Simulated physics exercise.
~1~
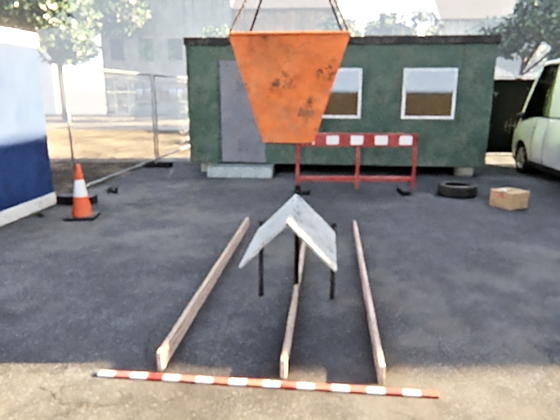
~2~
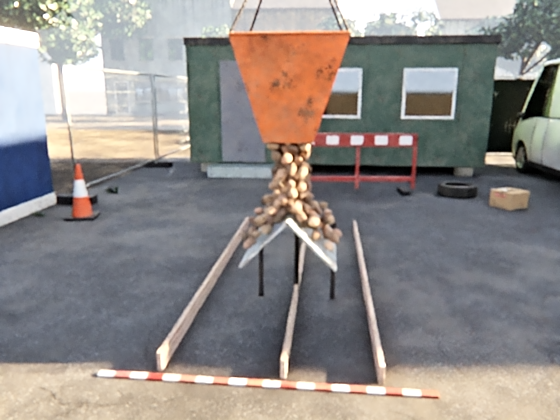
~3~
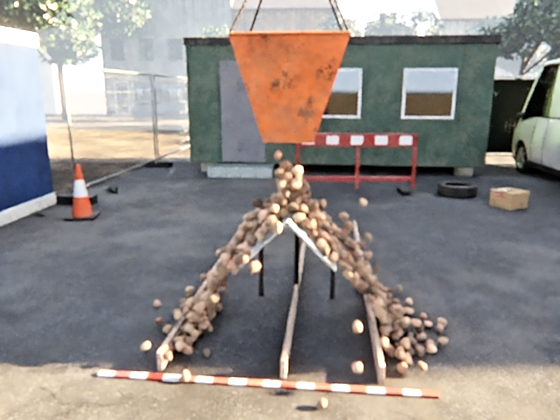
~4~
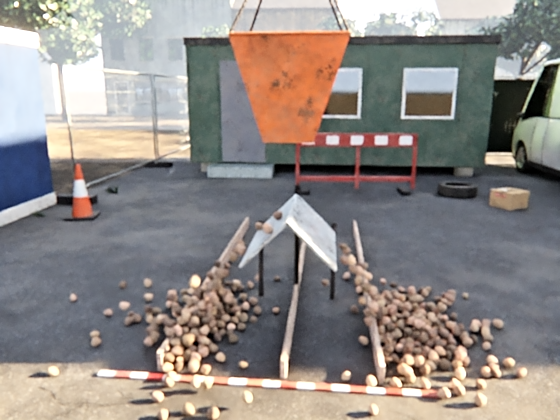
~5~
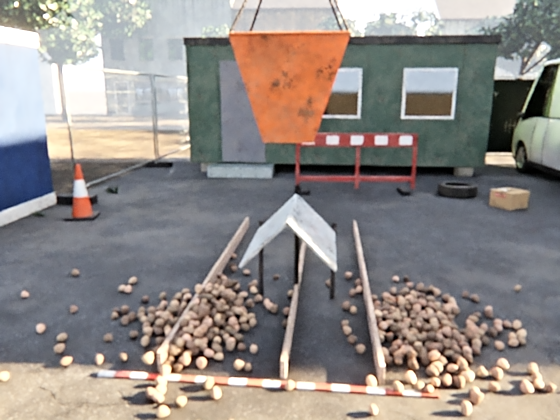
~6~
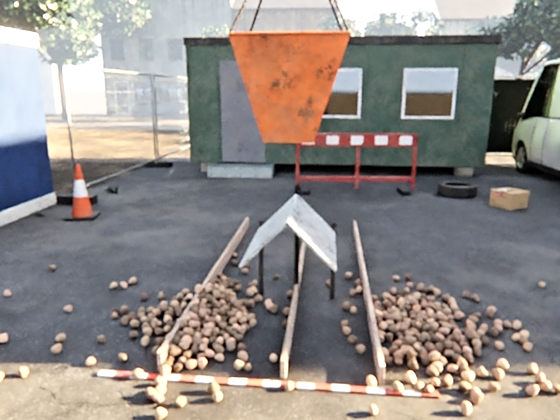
In a paved yard, stones drop from an orange skip, split over sloping steel, and scatter.
